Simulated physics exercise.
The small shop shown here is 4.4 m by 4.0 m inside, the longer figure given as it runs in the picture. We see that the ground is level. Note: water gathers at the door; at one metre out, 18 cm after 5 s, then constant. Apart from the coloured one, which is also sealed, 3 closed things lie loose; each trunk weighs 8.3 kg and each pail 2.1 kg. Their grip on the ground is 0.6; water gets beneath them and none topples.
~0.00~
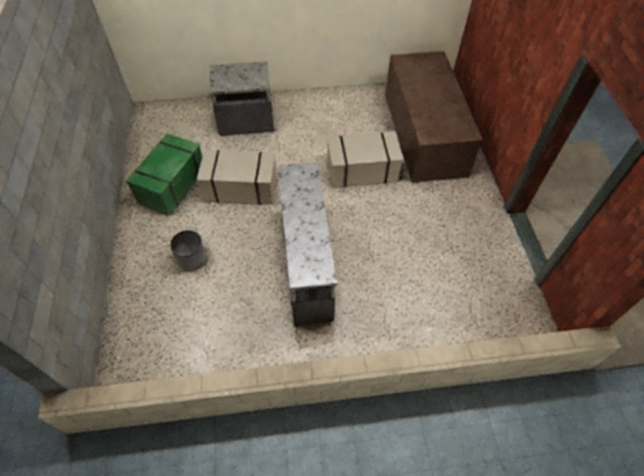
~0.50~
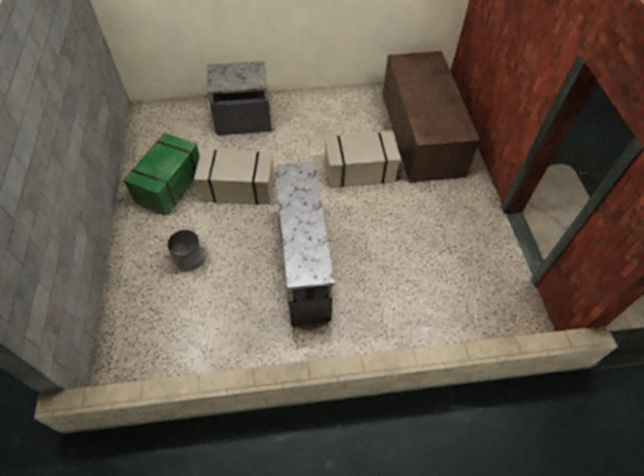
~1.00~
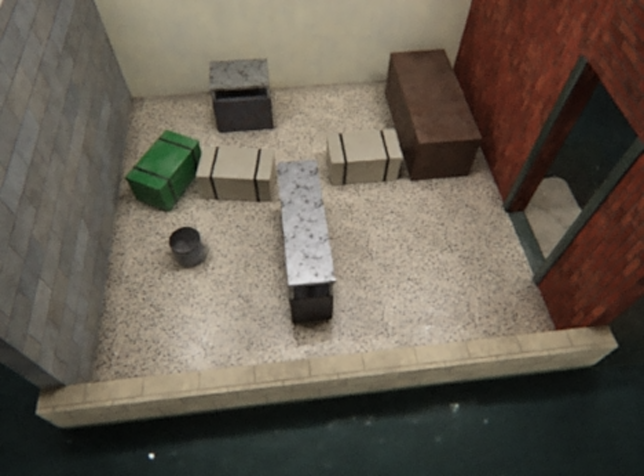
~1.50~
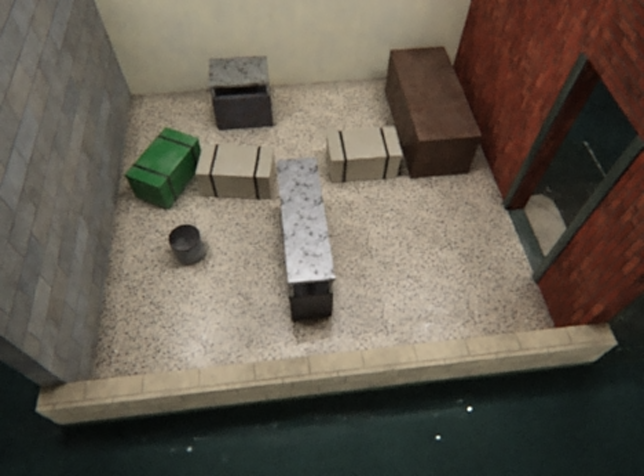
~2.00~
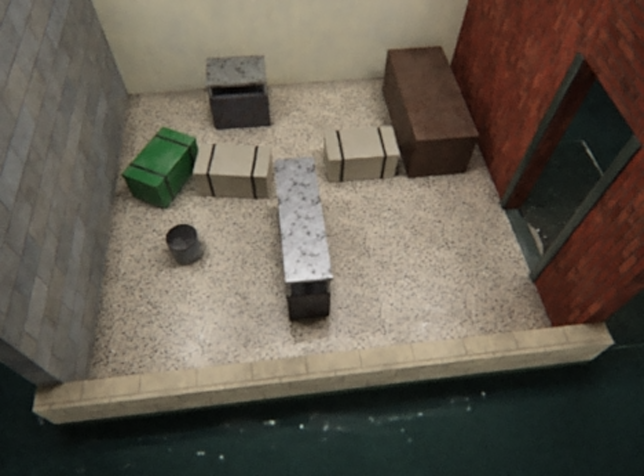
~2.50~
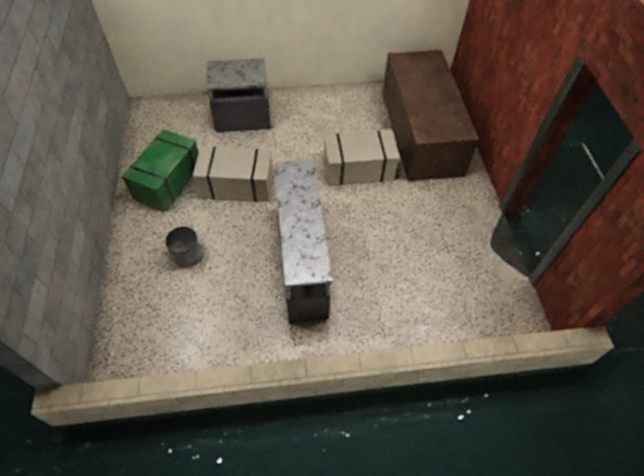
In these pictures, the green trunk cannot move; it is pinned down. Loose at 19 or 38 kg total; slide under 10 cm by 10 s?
Even the lighter one succeeds.
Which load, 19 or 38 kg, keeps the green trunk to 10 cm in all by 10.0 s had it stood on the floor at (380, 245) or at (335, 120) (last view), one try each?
Going in order: Heavier weight required, both weights work.
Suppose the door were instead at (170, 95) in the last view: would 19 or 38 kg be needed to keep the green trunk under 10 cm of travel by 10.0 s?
Under that setup, neither option succeeds.
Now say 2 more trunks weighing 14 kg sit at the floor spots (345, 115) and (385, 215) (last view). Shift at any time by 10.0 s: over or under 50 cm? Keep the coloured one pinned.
Below the mark, then above the mark.
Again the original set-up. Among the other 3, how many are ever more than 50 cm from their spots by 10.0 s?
Answer: 1.
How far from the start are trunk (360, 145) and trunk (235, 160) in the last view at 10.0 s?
First 60 cm, then 0 cm.
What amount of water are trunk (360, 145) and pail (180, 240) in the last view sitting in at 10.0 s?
Around 3 cm and 1 cm.
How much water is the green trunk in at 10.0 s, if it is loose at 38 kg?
Depth: Approx. 2 cm.
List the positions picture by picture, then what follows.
The first picture shows the green trunk at (164, 162), on the bottom; 0.0 m2 under water; 0 of 4 have shifted.
The second picture shows the green trunk at (161, 161) rests on the ground; 0.0 m2 under water; 0 of 4 have shifted.
The third picture shows the green trunk at (163, 158) rests on the ground; water covers 0.0 m2; 0 of 4 have shifted.
The fourth picture shows the green trunk at (163, 156), on the bottom; water covers 0.0 m2; 0 of 4 have shifted.
The fifth picture shows the green trunk at (160, 155) rests on the ground; water covers 0.0 m2; 0 of 4 have shifted.
The sixth picture shows the green trunk at (160, 158) rests on the ground; water covers 0.1 m2; 0 of 4 have shifted.
After 3.5 s the green trunk would be 0 cm from its start with 19 kg and 0 cm from its start with 38 kg; 0 cm of water round it then.
After 4.5 s the green trunk would be 0 cm from its start with 19 kg and 0 cm from its start with 38 kg; 0 cm of water round it then.
After 7.0 s the green trunk would be 0 cm from its start with 19 kg and 0 cm from its start with 38 kg; 0 cm of water round it then.
After 10.0 s the green trunk would be 0 cm from its start with 19 kg and 0 cm from its start with 38 kg; 2 cm of water round it then.
